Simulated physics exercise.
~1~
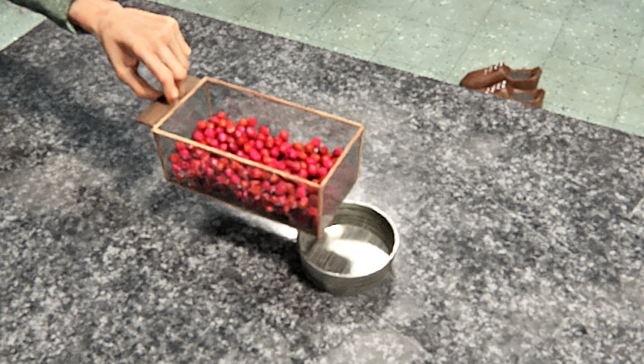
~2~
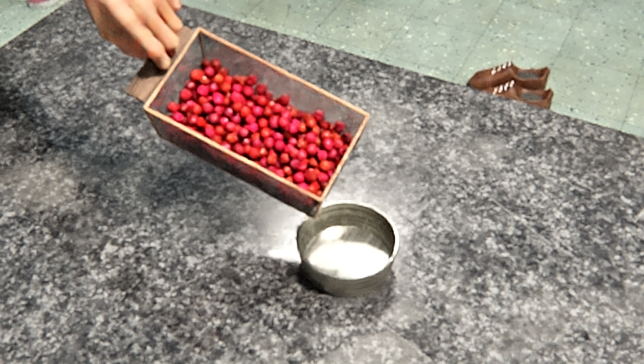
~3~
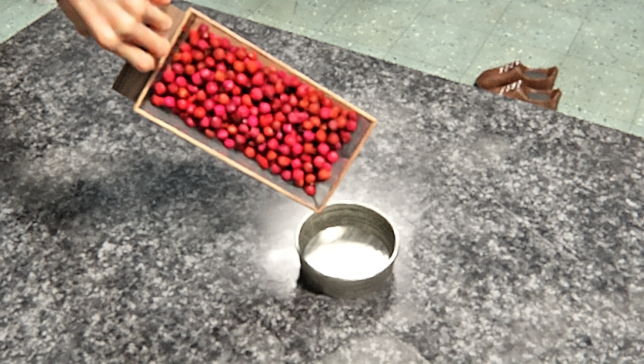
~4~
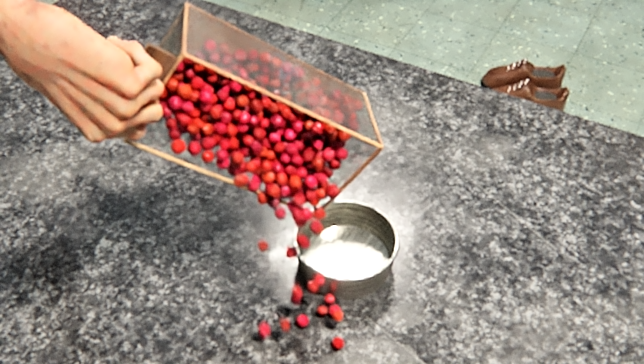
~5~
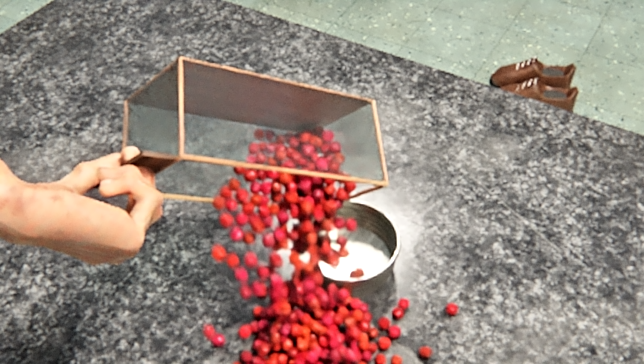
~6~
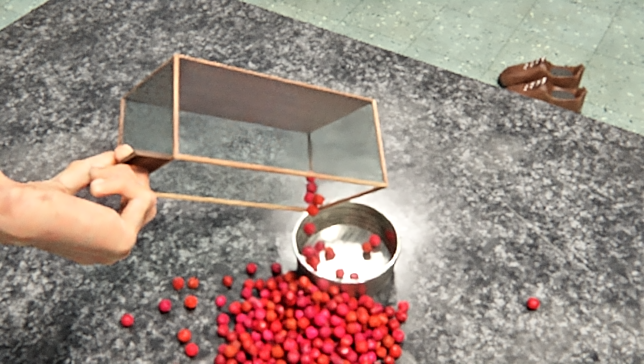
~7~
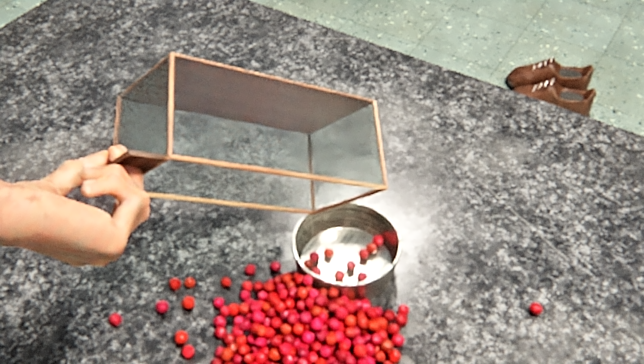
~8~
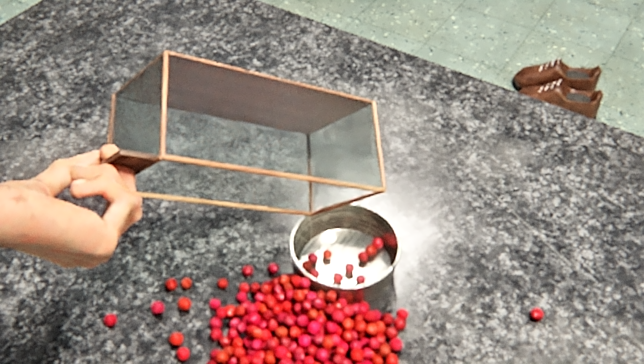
Red cranberries spill from a clear box a hand tips, mostly missing the metal dish.
